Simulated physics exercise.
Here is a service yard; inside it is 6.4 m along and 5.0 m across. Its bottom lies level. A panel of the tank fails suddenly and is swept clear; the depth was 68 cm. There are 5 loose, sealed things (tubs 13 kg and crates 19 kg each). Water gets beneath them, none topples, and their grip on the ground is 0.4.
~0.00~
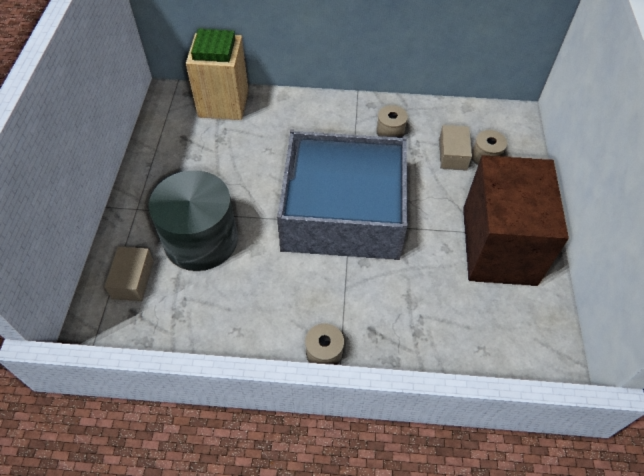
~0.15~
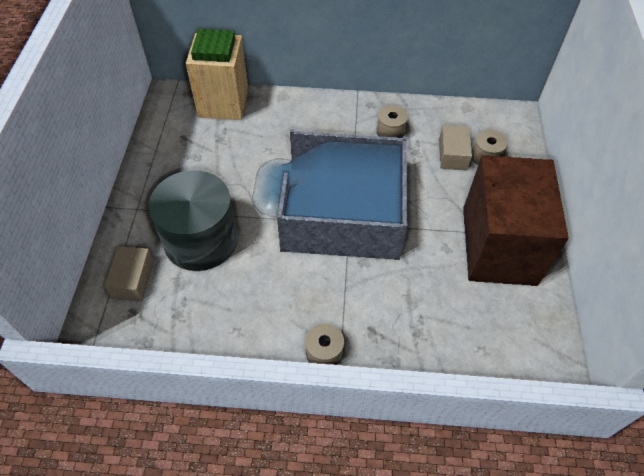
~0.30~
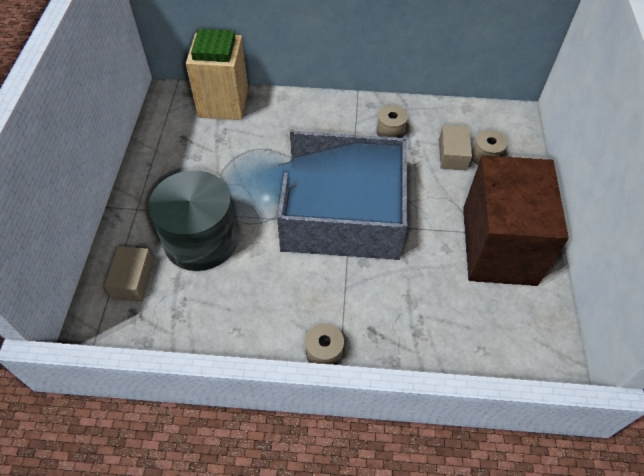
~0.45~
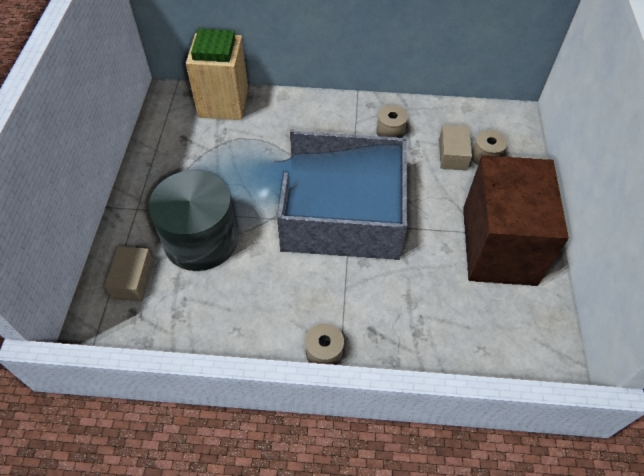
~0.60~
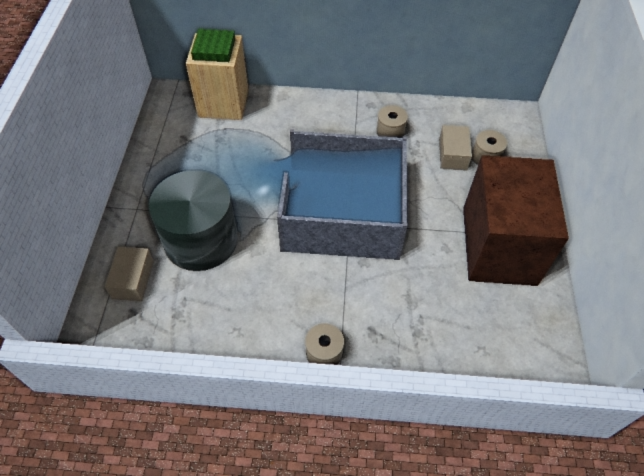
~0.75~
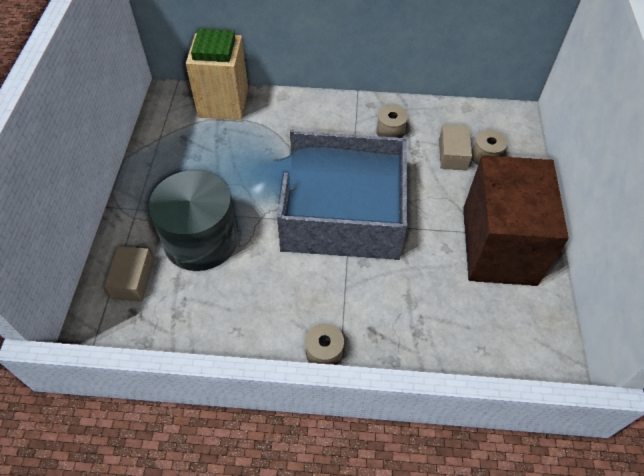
Water burst from the left side of the square tank and fanned out across the pale floor, spreading around the dark green round drum, while the tubs and crates stayed where they were.
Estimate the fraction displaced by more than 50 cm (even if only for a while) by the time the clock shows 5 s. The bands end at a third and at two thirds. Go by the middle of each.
Share: Less than a third.
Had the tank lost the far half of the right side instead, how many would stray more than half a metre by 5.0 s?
Then 3.
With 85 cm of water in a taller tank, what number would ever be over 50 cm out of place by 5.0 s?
In that case 1 of them.
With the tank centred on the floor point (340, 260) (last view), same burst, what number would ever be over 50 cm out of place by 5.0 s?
Then 0.
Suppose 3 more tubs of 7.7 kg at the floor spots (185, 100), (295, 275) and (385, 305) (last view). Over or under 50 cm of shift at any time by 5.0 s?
In that order: Past it, short of it, short of it.
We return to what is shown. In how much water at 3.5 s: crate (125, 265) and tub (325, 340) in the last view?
About 5 and 0 cm.
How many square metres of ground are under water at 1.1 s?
About 8.0 m2.
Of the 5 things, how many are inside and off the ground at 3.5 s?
I count 0.
After 1.1 s 0 of 5 are over 50 cm from their spots; 0 afloat.
After 2.2 s 0 of 5 are over 50 cm from their spots; 0 afloat.
After 3.5 s 0 of 5 are over 50 cm from their spots; 0 afloat.
After 5.0 s 0 of 5 are over 50 cm from their spots, and 0 have been at some point; 0 afloat.
